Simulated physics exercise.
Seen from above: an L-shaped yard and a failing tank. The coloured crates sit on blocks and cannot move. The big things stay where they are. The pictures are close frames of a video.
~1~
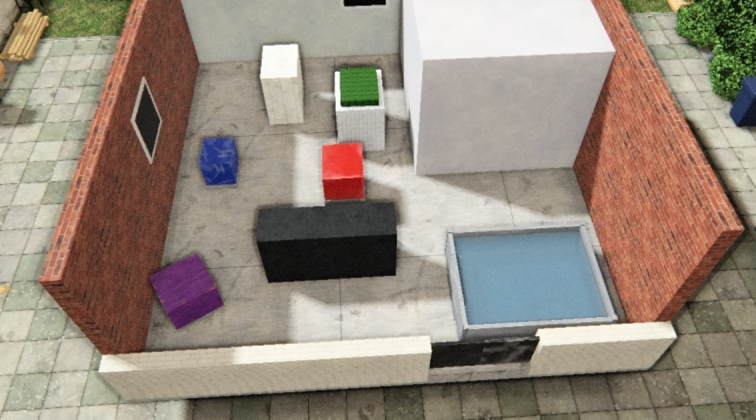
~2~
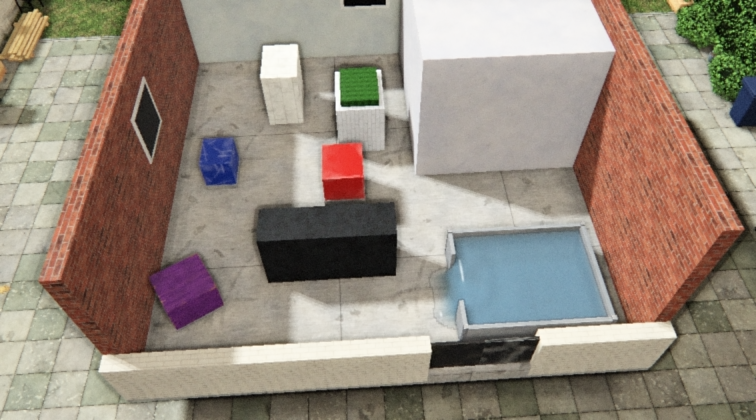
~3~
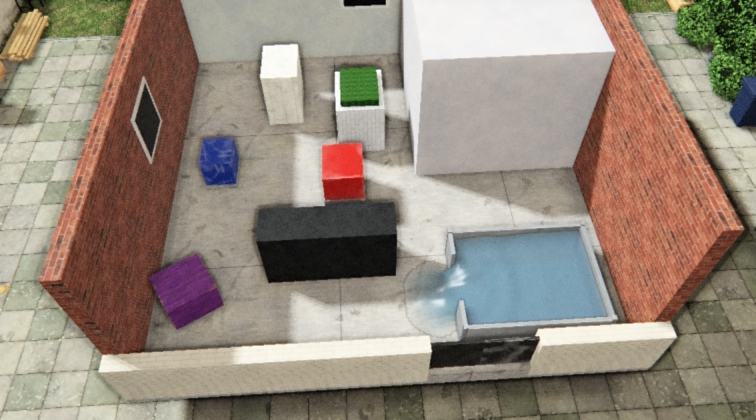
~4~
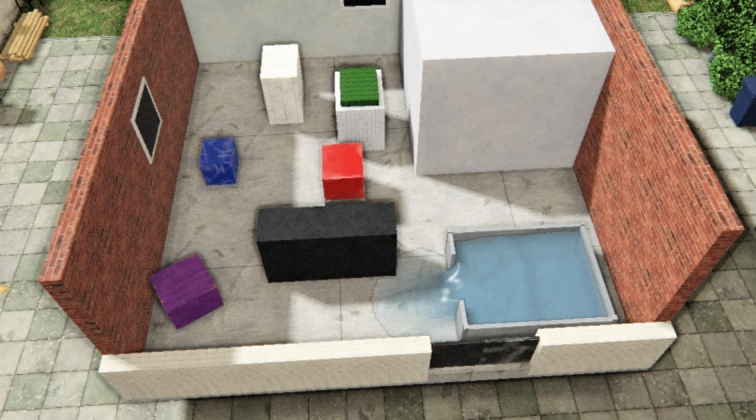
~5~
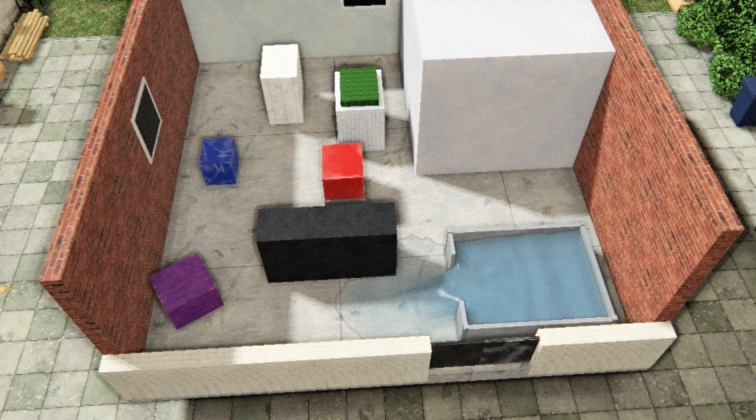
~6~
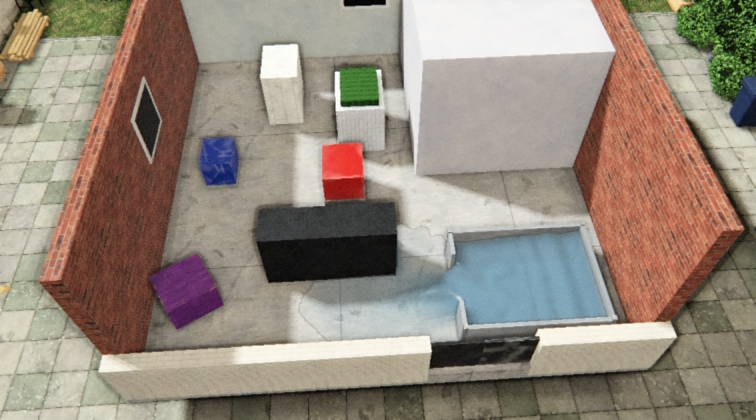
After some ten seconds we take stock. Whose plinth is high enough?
In the end: The blue crate is wetted; the red crate escapes dry; the purple crate is wetted.
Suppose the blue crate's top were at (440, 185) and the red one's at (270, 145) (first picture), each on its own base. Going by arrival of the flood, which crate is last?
Last comes the red-painted one.
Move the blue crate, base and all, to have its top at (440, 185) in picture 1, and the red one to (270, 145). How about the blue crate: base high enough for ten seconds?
Blue crate is spared.
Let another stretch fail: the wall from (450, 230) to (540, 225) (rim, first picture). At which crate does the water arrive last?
The purple crate.
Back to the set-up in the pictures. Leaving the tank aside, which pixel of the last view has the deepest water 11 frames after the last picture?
Around (141, 376).
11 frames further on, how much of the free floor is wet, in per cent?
Near 30 in a hundred.
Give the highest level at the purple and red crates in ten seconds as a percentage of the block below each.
In turn 900 and 20 per cent.
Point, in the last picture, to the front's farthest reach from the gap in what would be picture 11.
Close to (196, 339).
A moment on, water covers 20 % of the floor; the blue crate not reached, the red crate water round its plinth, the purple crate water round its plinth.
Next, water covers 30 % of the floor; the blue crate not reached, the red crate water round its plinth, the purple crate water round its plinth.
Then, water covers 40 % of the floor; the blue crate water round its plinth, the red crate water round its plinth, the purple crate water round its plinth.
Later, water covers 65 % of the floor; the blue crate water round its plinth, the red crate water round its plinth, the purple crate water round its plinth.
In the end, water covers 90 % of the floor; the blue crate was topped, the red crate stayed above the water, the purple crate was topped.
